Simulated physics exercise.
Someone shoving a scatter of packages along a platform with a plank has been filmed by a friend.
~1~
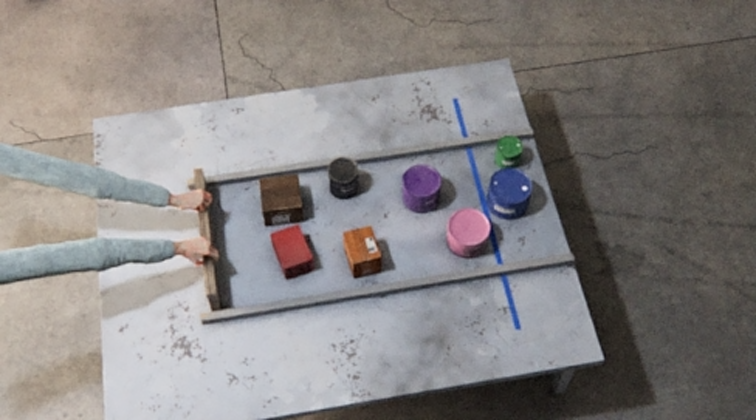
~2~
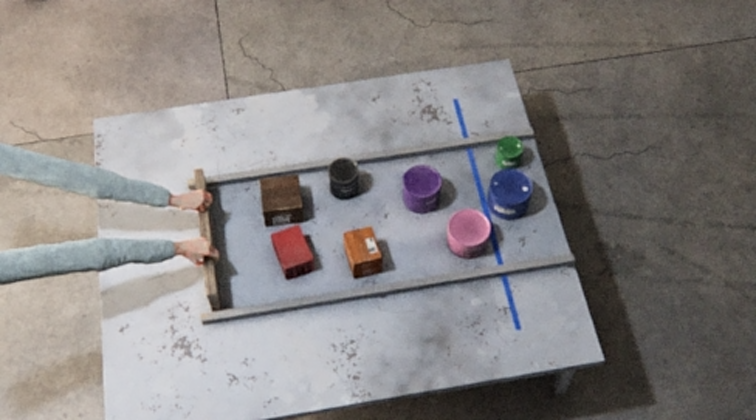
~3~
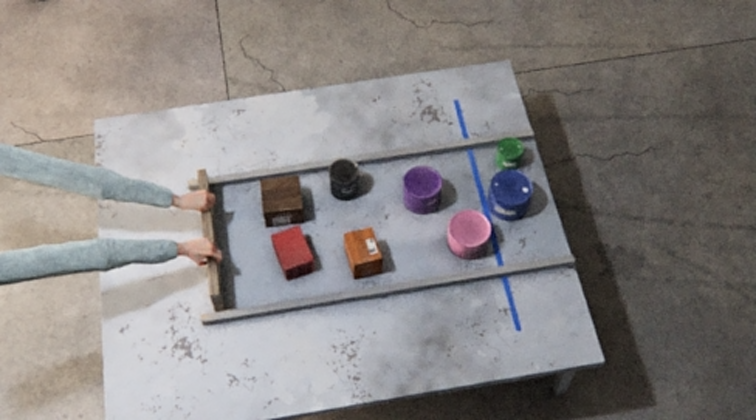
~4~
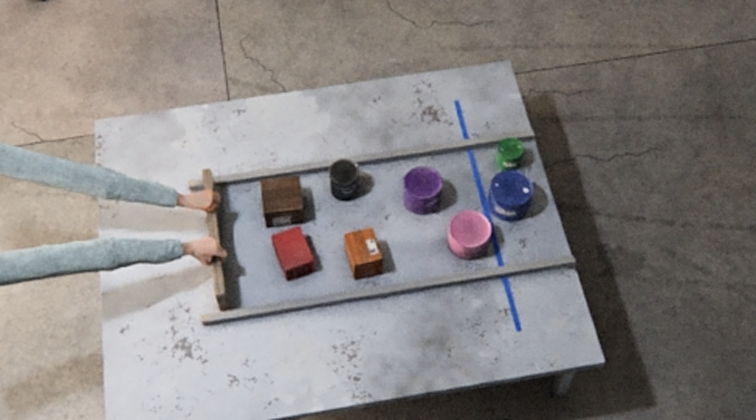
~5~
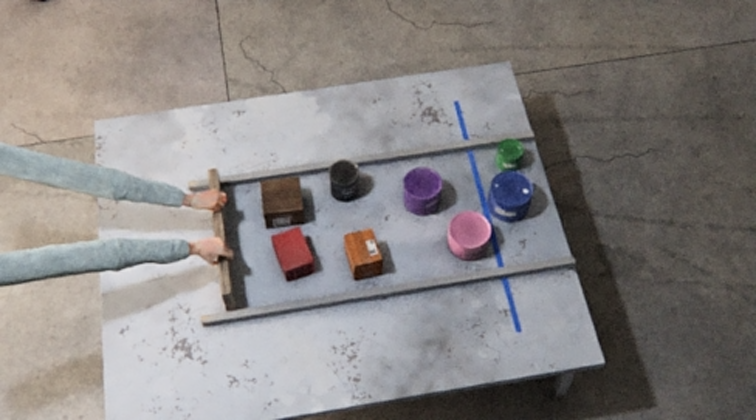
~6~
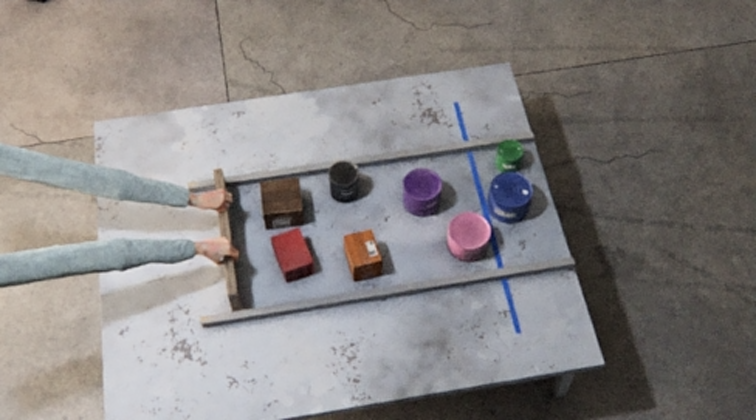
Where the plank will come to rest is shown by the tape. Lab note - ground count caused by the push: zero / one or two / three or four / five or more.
Lost: Three or four.
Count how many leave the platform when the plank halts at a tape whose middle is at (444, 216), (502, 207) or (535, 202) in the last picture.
You'd get 0, then 5, then 7.
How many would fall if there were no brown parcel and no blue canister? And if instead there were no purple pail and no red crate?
1 in the first try, 1 in the second.
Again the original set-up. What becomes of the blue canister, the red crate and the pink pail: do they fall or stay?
The blue canister drops away; the red crate stays put; the pink pail drops away.
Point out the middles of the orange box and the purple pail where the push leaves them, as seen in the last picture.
I'd put one close to (539, 230) and the other close to (537, 174).
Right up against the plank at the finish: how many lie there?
Contact count: 2.
A little later, none off yet; green canister at rest near (509, 157); blue canister at rest near (510, 198); pink pail at rest near (468, 237).
Next, none off yet; green canister at rest near (509, 157); blue canister shifted a little near (530, 195); pink pail shifted about its own width near (526, 231).
When it is over, the number that fall off is three or four; down, pink pail, blue canister and green canister.
